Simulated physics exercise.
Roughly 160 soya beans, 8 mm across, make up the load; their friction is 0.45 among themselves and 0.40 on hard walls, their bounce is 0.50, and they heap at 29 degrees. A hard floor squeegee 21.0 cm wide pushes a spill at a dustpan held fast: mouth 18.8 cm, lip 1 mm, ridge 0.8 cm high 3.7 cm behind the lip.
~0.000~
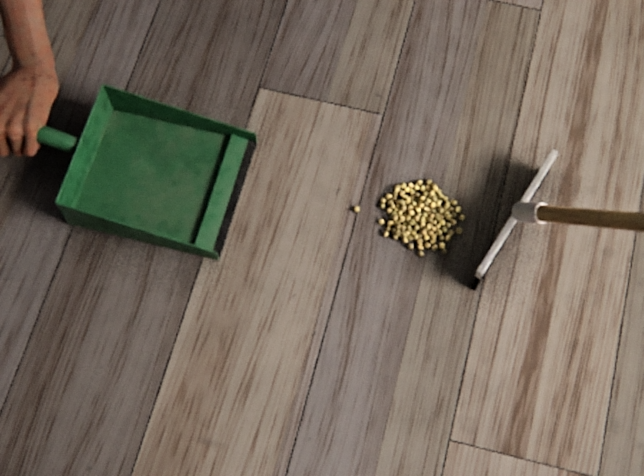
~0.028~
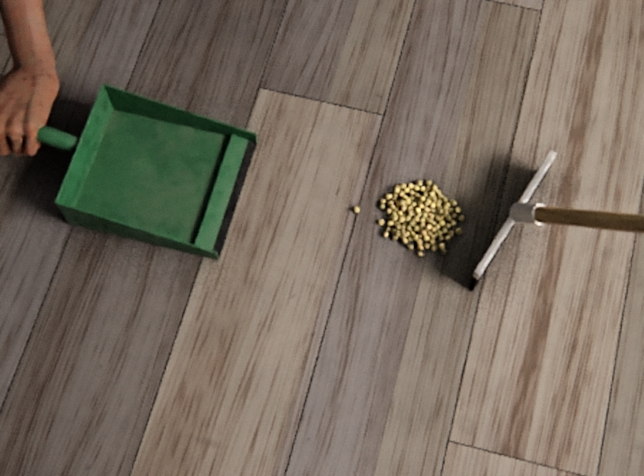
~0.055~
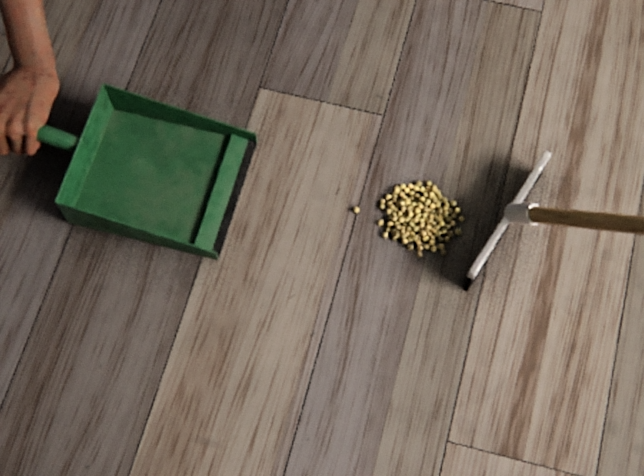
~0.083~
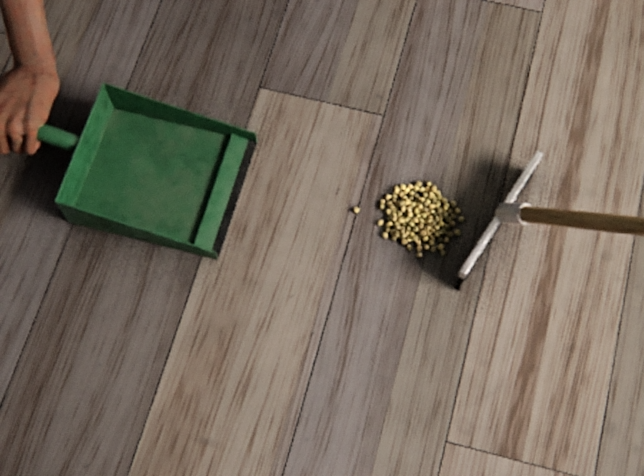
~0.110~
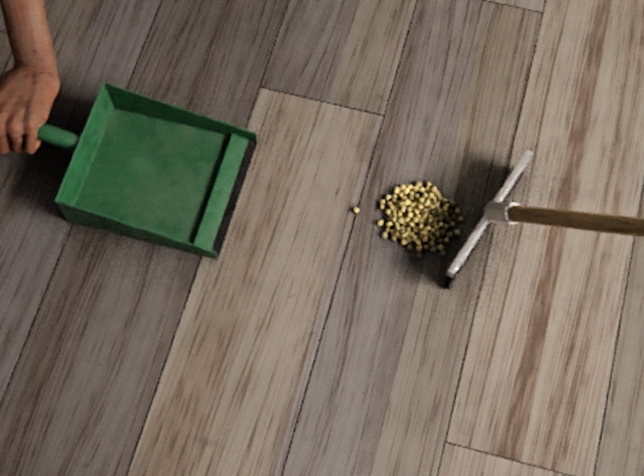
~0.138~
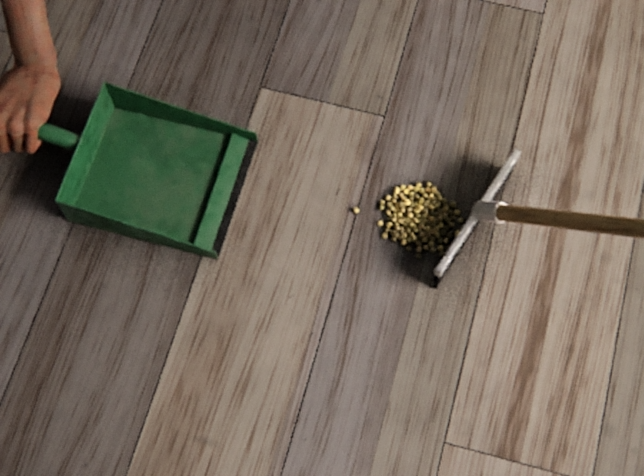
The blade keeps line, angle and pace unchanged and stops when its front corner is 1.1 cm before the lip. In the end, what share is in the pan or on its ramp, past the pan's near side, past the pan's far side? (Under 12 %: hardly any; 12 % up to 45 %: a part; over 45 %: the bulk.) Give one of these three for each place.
Pan: A part; near side: Hardly any; far side: A part.
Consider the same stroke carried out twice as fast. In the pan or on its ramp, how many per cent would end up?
It would be around 40 percent.
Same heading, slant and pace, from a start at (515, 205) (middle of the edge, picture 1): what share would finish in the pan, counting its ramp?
I'd put it at around 20 per cent.
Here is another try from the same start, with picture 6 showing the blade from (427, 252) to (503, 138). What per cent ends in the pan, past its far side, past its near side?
Pan: 20, far side: 55, near side: 5.
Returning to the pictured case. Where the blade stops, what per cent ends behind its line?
I'd put it near 5 in a hundred.
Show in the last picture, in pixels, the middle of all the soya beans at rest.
I'd put it at about (257, 160).
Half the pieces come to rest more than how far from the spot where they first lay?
That distance is around 24 cm.
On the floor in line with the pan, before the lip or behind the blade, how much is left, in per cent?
50 per cent.
After 0.39 s, middle of the blade 19 cm from the lip; 0 % over the lip, far side 15 %, near side 0 %.
After 0.55 s, middle of the blade 10 cm from the lip; 0 % over the lip, far side 30 %, near side 0 %.
After 0.84 s, middle of the blade 4 cm from the lip; 20 % over the lip, far side 35 %, near side 0 %.
At rest (1.3 s), pan 15 %, near side 0 %, far side 35 %, in front of the lip or behind the blade 50 %.
